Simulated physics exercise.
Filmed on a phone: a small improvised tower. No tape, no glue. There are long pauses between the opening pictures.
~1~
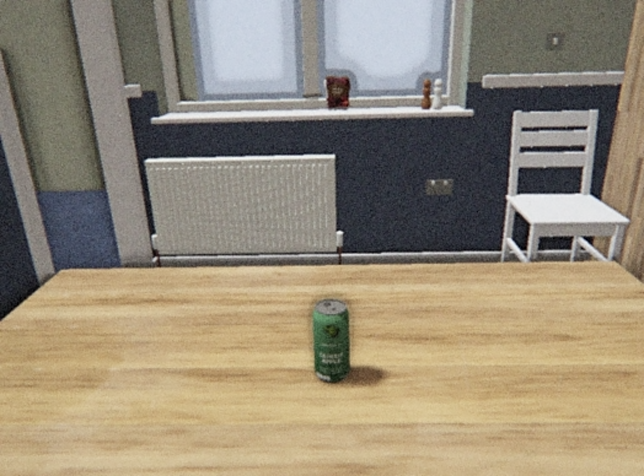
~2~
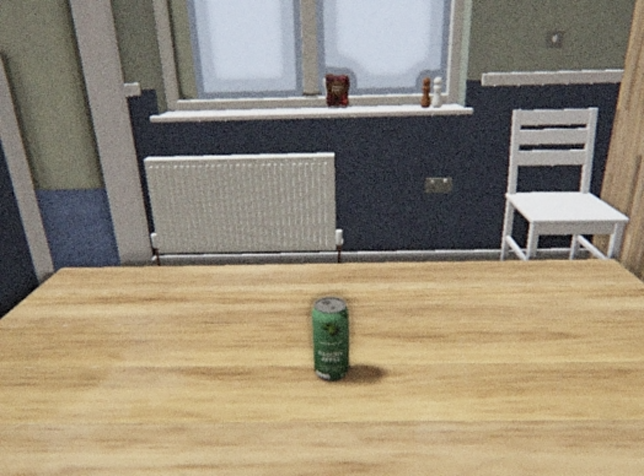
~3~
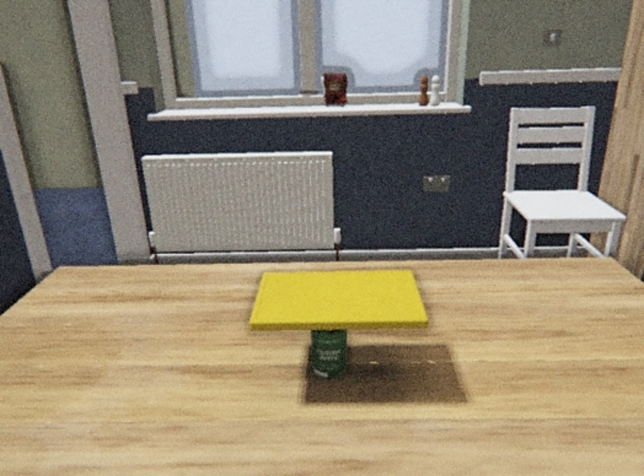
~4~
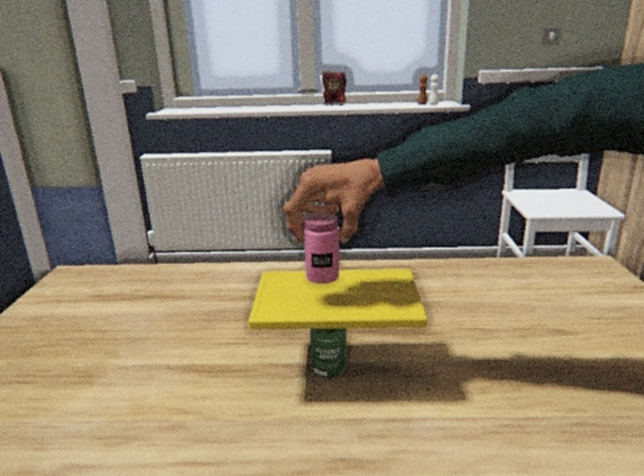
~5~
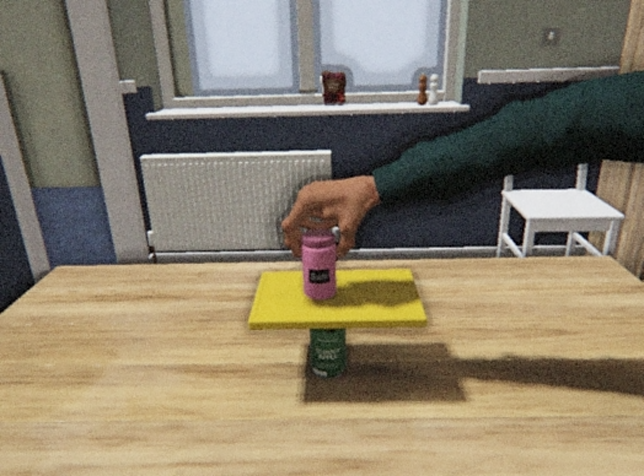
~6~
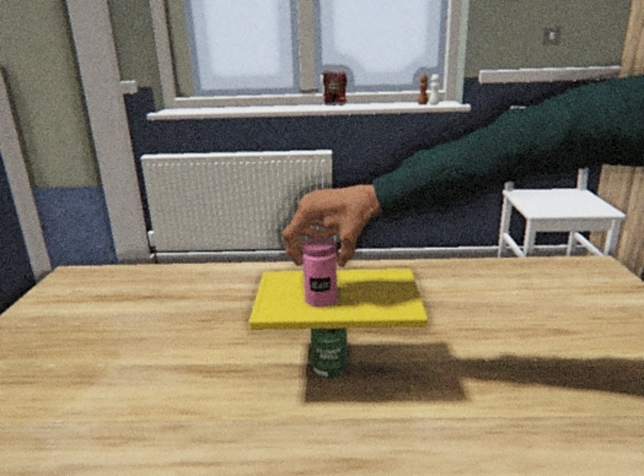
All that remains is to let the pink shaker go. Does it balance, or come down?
As it turns out, it stays up.
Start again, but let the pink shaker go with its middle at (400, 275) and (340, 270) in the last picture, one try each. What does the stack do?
First, it loses its balance; second, it keeps its balance.
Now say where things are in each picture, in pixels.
The last thing is not in view yet, in the first picture.
The last thing is not in view yet, in the second picture.
The last thing is not in view yet; yellow lid (338, 298), in the third picture.
Coming down; pink shaker (322, 248); yellow lid (337, 297), in the fourth picture.
Coming down; pink shaker (319, 264); yellow lid (337, 297), in the fifth picture.
Set down, still held; pink shaker (320, 272); yellow lid (338, 297), in the sixth picture.
Then, 0.20 s later than the last frame, all is still.
Then, 0.60 s later than the last frame, pink shaker resting near (320, 272).
When it is over, all 3 as before. End places, in pixels of the last picture, pink shaker near (320, 272). The stack keeps its balance.
